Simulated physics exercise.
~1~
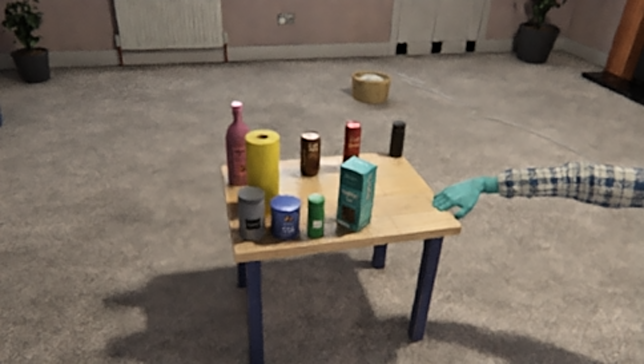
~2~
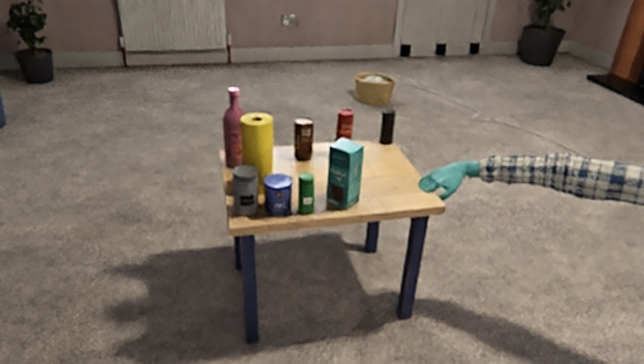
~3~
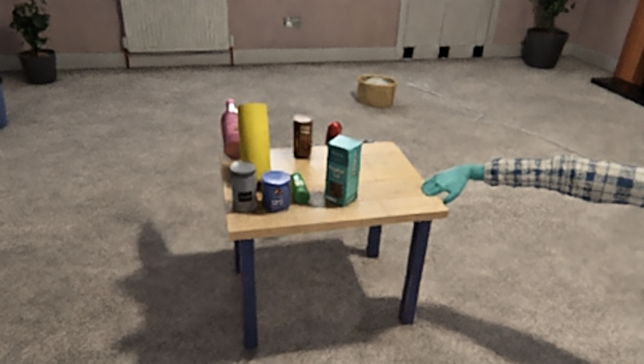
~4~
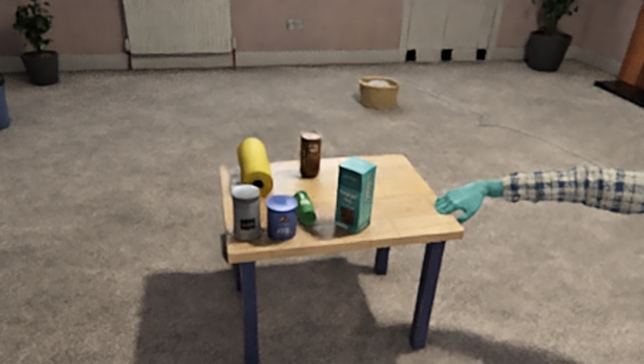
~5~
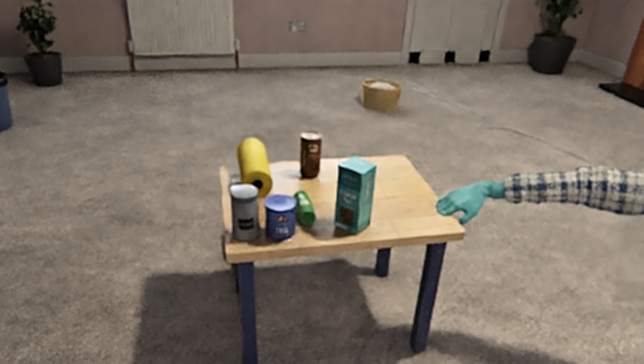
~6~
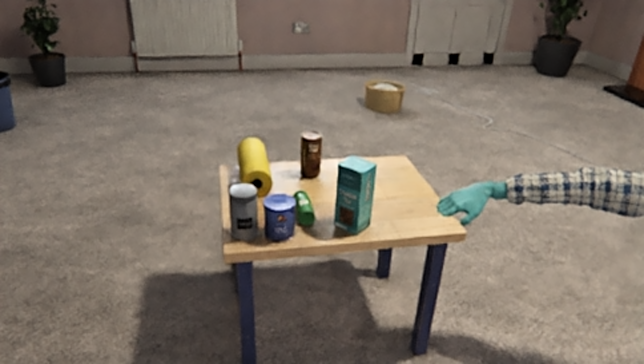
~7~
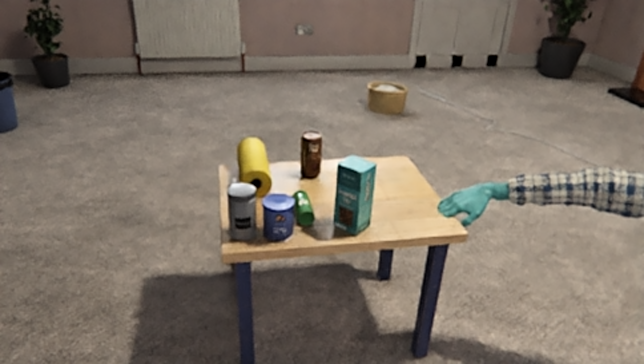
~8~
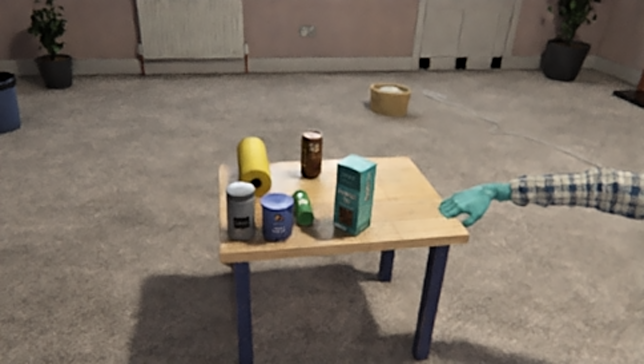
A small table jolts under a gloved hand, toppling several items and losing three others.
